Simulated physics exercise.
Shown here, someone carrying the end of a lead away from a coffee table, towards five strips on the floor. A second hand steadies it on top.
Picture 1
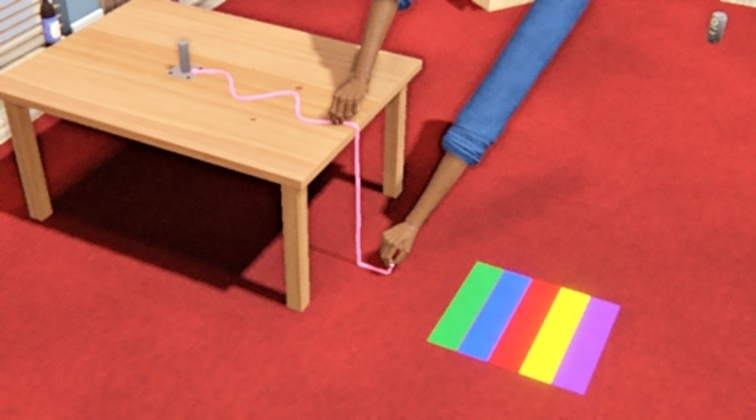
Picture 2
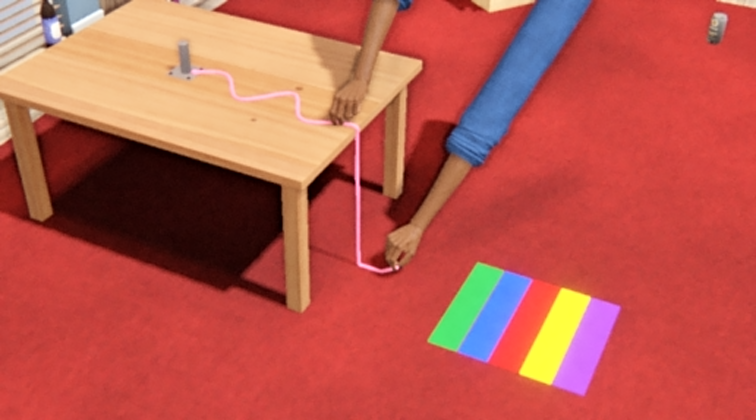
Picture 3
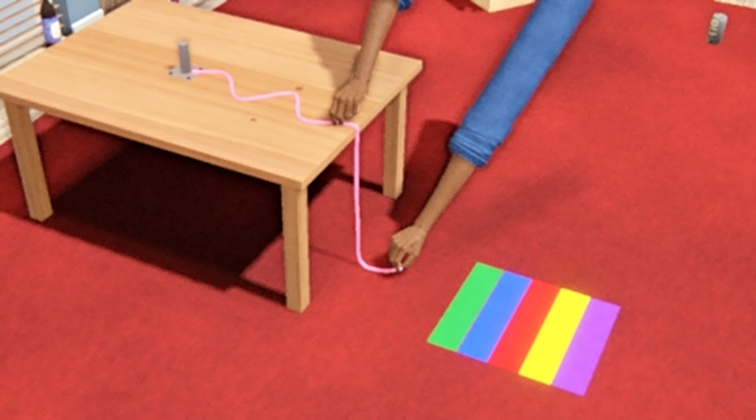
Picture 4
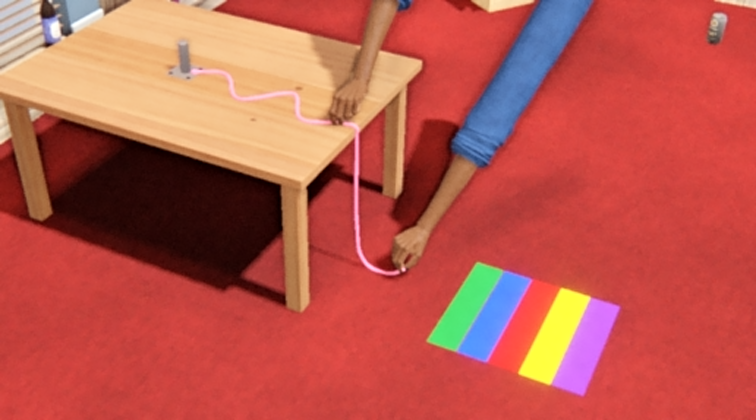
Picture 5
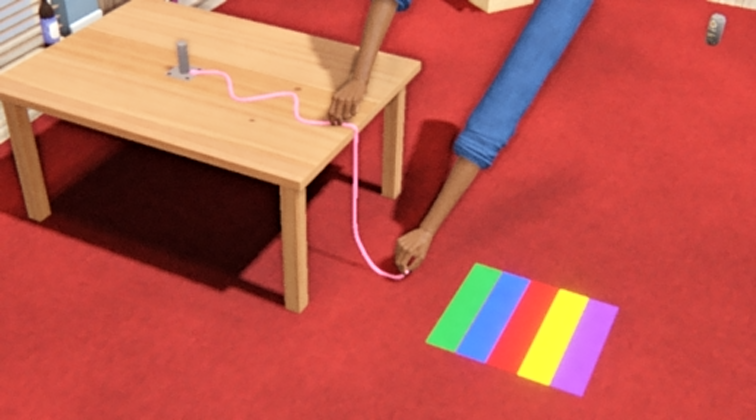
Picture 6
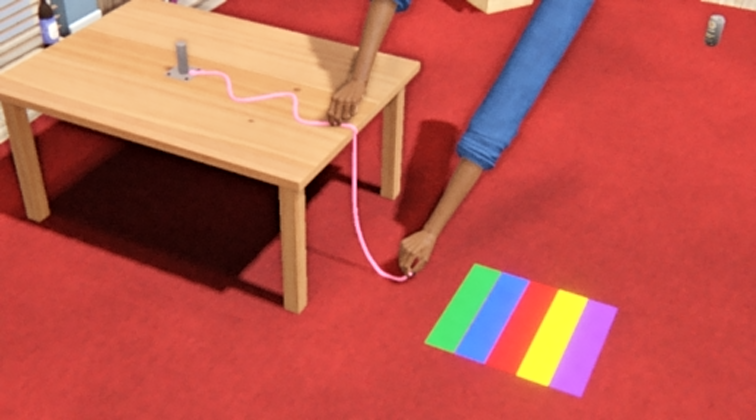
The footage shows one hand resting on a pink cord at the edge of a wooden table while another hand slowly draws the cord's end slightly right across the red floor, near five coloured strips.
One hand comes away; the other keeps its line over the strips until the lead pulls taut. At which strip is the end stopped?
It halts on the yellow strip.
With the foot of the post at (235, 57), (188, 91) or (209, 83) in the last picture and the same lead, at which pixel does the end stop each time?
Near (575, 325), (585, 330) and (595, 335).
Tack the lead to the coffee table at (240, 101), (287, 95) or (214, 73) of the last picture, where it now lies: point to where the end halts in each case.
Try by try, around (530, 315), (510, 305) and (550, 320).
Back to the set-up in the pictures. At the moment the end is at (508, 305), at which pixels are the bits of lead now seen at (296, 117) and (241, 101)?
Near (349, 125) and (266, 98).
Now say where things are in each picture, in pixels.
End (392, 265); green (451, 330); blue (481, 340); red (511, 351); yellow (543, 361); purple (575, 372), in the first frame.
End (397, 267); lead through (223, 74) (256, 99) (297, 110) (353, 126) (357, 188) (358, 249), in the second frame.
End (401, 269), in the third frame.
End (404, 269); lead through (223, 74) (255, 98) (297, 110) (352, 126) (356, 187) (358, 249), in the fourth frame.
End (407, 272), in the fifth frame.
End (410, 274); lead through (221, 75) (253, 100) (295, 111) (350, 127) (354, 189) (366, 251), in the sixth frame.
Soon after, end near (508, 305); over blue.
After that, end near (537, 315); over red.
At the stop, end near (555, 321); over yellow. Over yellow.
